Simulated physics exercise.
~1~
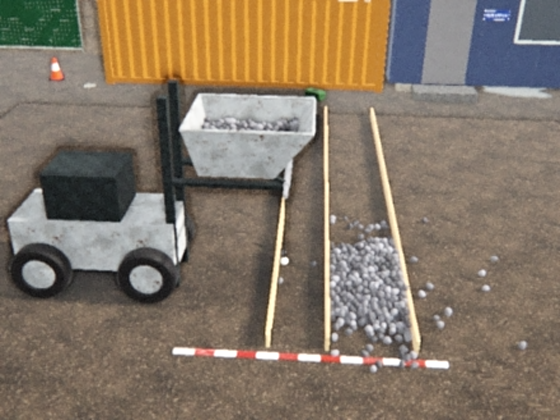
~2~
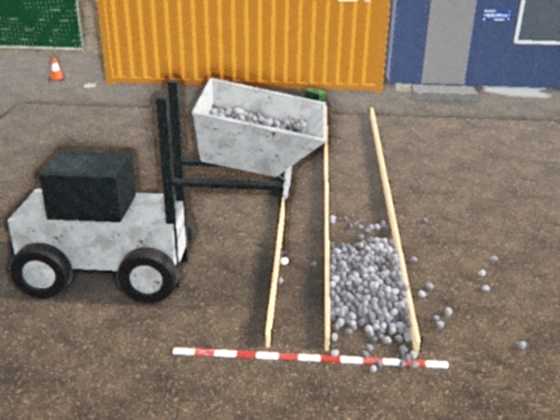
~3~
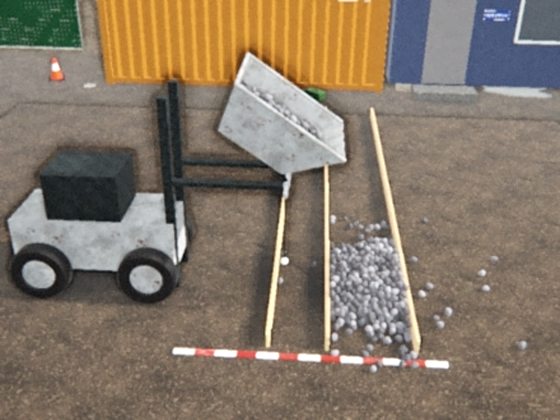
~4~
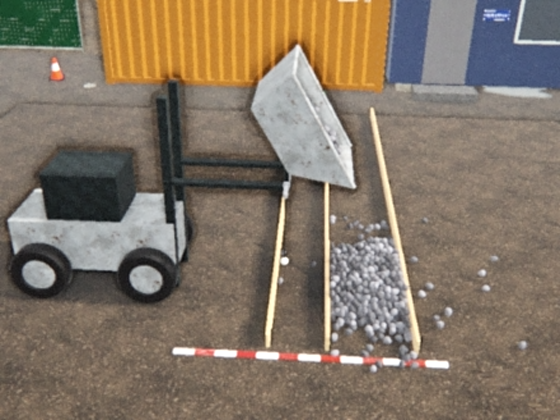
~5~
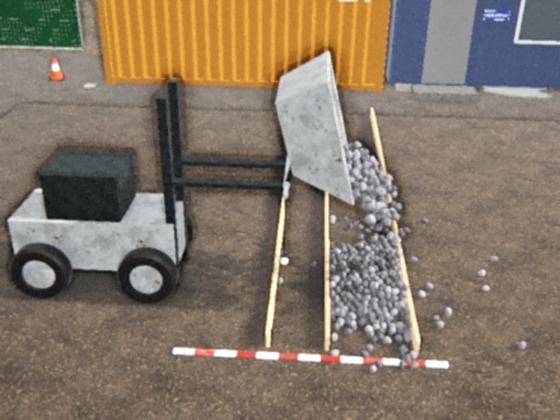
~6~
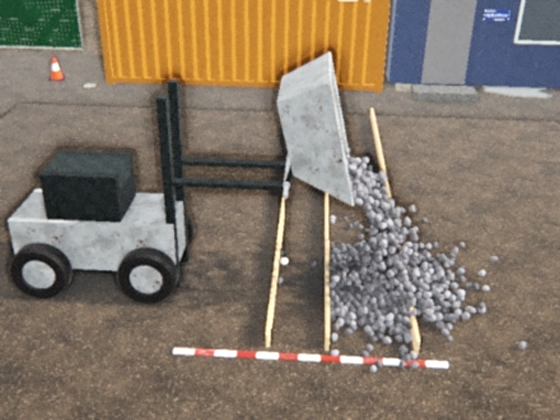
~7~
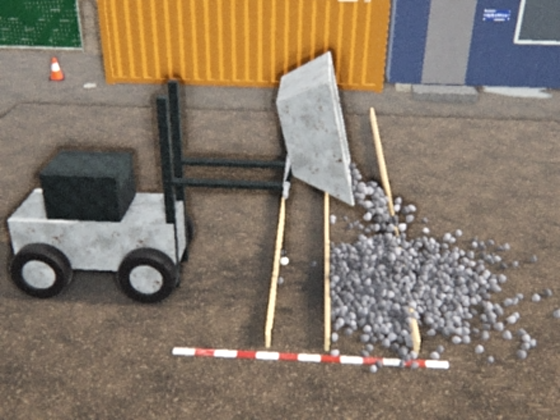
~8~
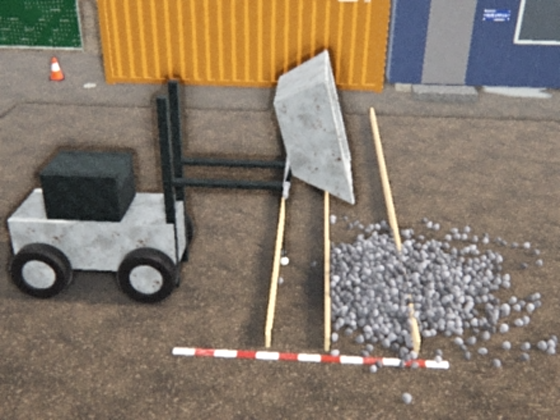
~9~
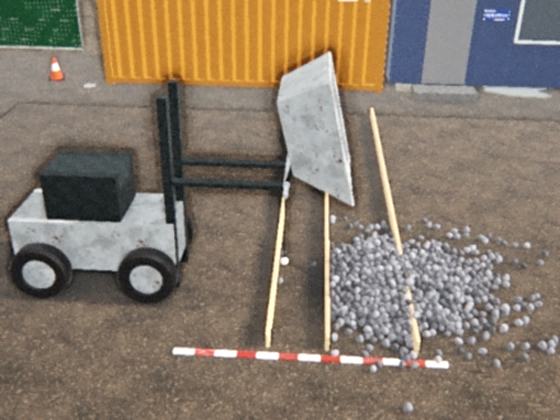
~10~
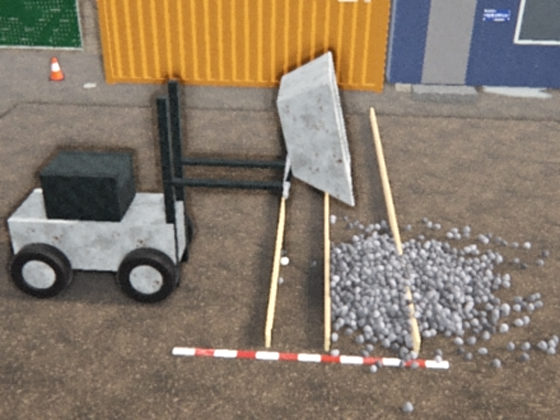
The clip opens on a grey forklift holding a raised skip of round stones, with three boards on the ground to its right and an earlier heap lying in the far bay. The skip tips steadily to the right, its floor growing steep while the stones stay inside. Then they pour out over the far bay and tumble down onto the heap. The pile spreads rightward across the last board, scattering stones over the open ground. The skip jerks back slightly and returns, and finally it hangs steeply tipped and still above the wide heap, the near bay clear of stones.
